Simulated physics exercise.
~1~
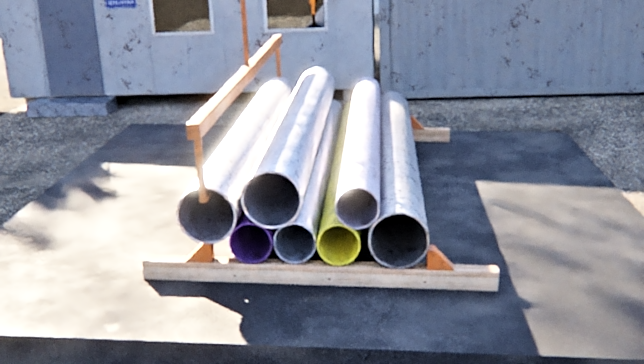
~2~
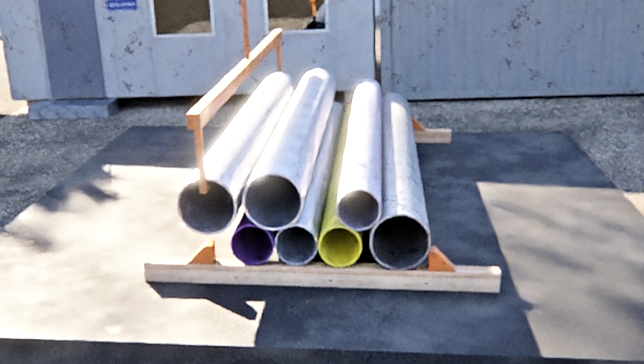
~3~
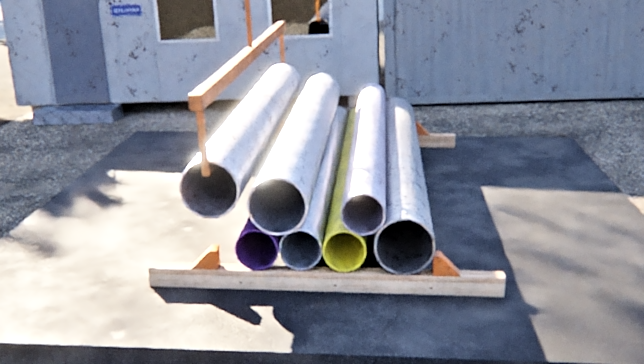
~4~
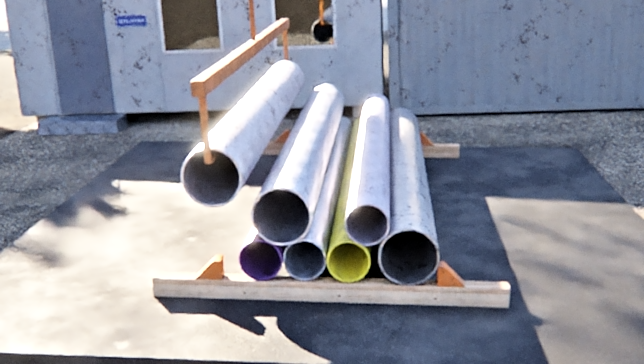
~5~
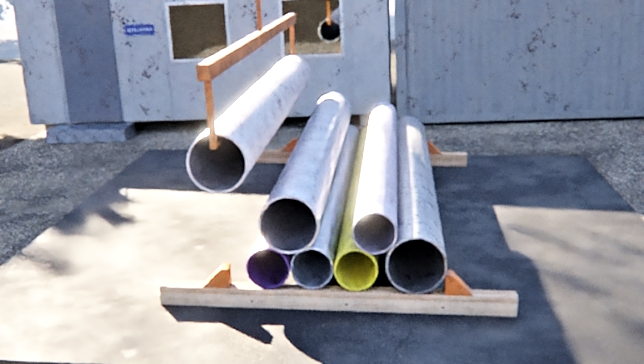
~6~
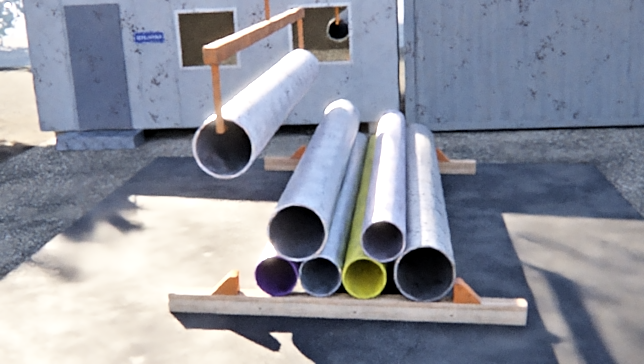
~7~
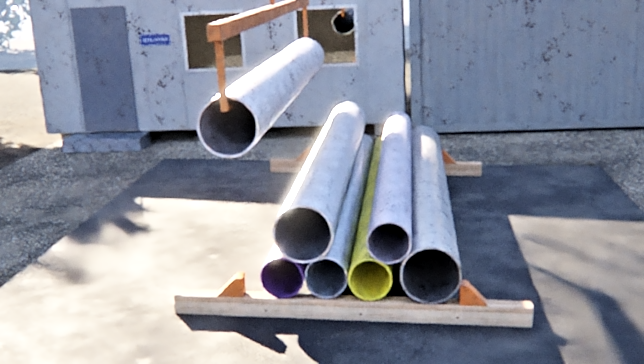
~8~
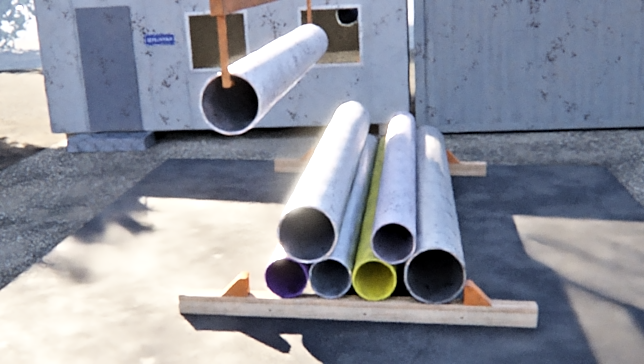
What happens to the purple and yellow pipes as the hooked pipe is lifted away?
Neither one is dislodged. The purple pipe and the yellow pipe both stay in their places in the bottom row.
